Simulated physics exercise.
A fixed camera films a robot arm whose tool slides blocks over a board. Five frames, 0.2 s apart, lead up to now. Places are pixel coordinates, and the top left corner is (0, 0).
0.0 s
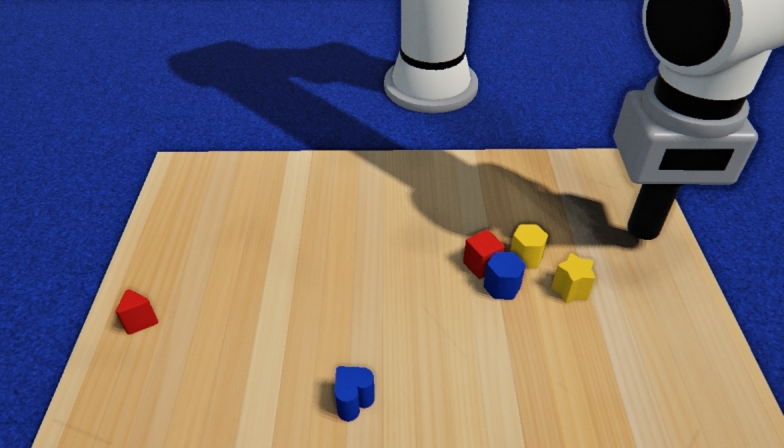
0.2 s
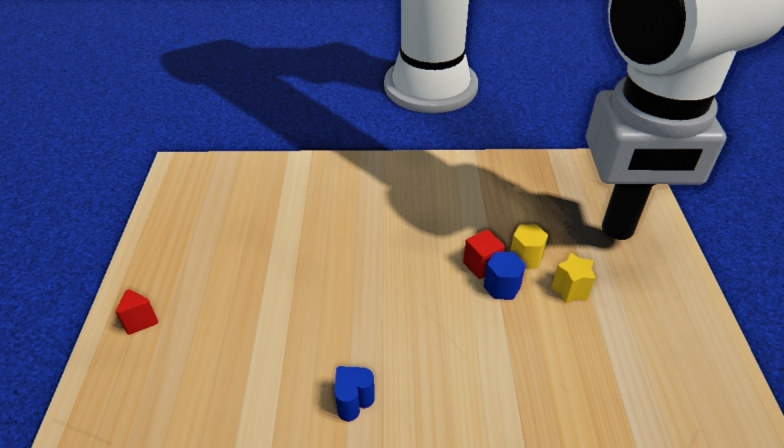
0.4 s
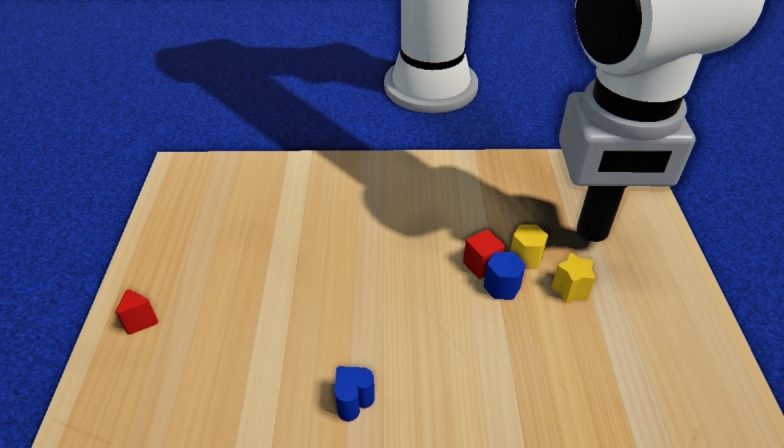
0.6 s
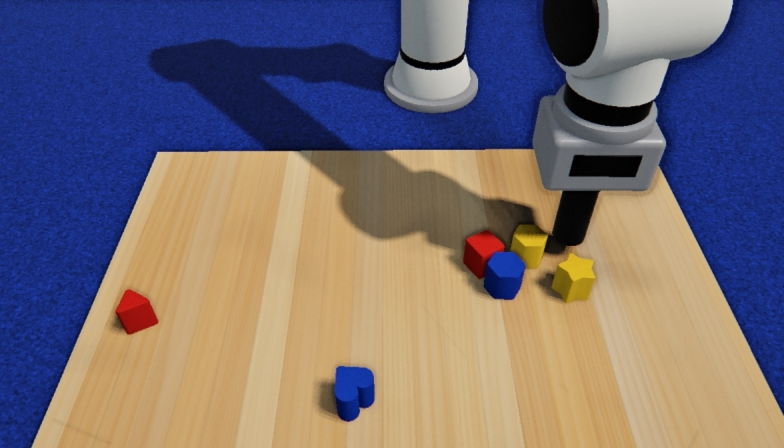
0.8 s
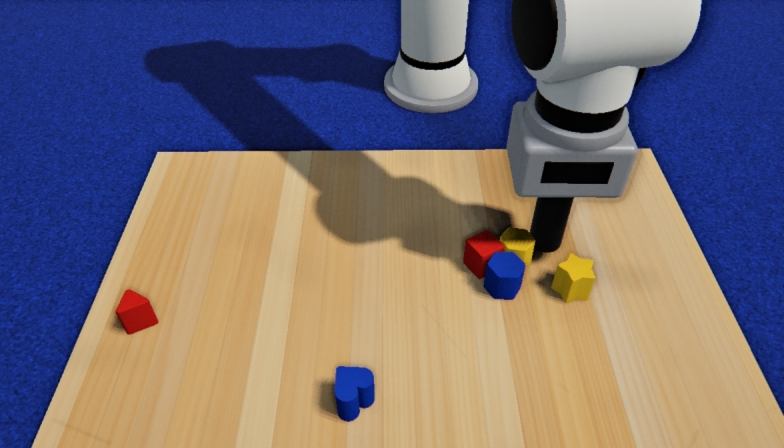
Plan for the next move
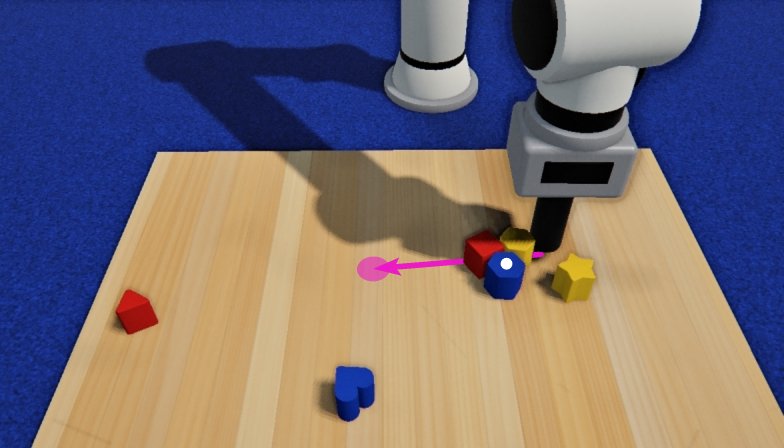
A robot arm slid its black tool left across the back right of a wooden board, then nudged the yellow six-sided block slightly left beside the red and blue blocks, while the other pieces stayed put.
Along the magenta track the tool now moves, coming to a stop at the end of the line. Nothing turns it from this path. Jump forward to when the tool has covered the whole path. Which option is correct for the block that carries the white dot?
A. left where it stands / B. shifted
Answer: B.
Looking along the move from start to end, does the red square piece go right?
No, it doesn't check out.
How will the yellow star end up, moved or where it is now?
It keeps its spot.
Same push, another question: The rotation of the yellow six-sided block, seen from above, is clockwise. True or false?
The statement is incorrect.
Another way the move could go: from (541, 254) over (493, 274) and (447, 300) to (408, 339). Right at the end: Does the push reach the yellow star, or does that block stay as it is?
Left where it is.
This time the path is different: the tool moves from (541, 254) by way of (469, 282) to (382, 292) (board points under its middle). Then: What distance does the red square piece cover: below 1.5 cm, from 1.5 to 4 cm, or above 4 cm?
By the end of the path, it will have gone past 4 cm.
The drawn path runs from (541, 254) to (373, 269); the dot is on the blue six-sided block.
What follows on the original path. One third of the way, tool (486, 246); red square piece (431, 254), turned 25° clockwise; blue six-sided block (498, 270), turned 30° anticlockwise; yellow six-sided block (463, 250), turned 20° anticlockwise.
Two thirds of the way, tool (429, 251); red square piece (396, 265), turned 40° clockwise; blue six-sided block (498, 270), turned 30° anticlockwise; yellow six-sided block (429, 266), turned 60° anticlockwise.
At the end, tool (373, 256); red square piece (389, 268), turned 25° clockwise; blue six-sided block (498, 270), turned 30° anticlockwise; yellow six-sided block (427, 265), turned 75° anticlockwise; yellow star not moved.
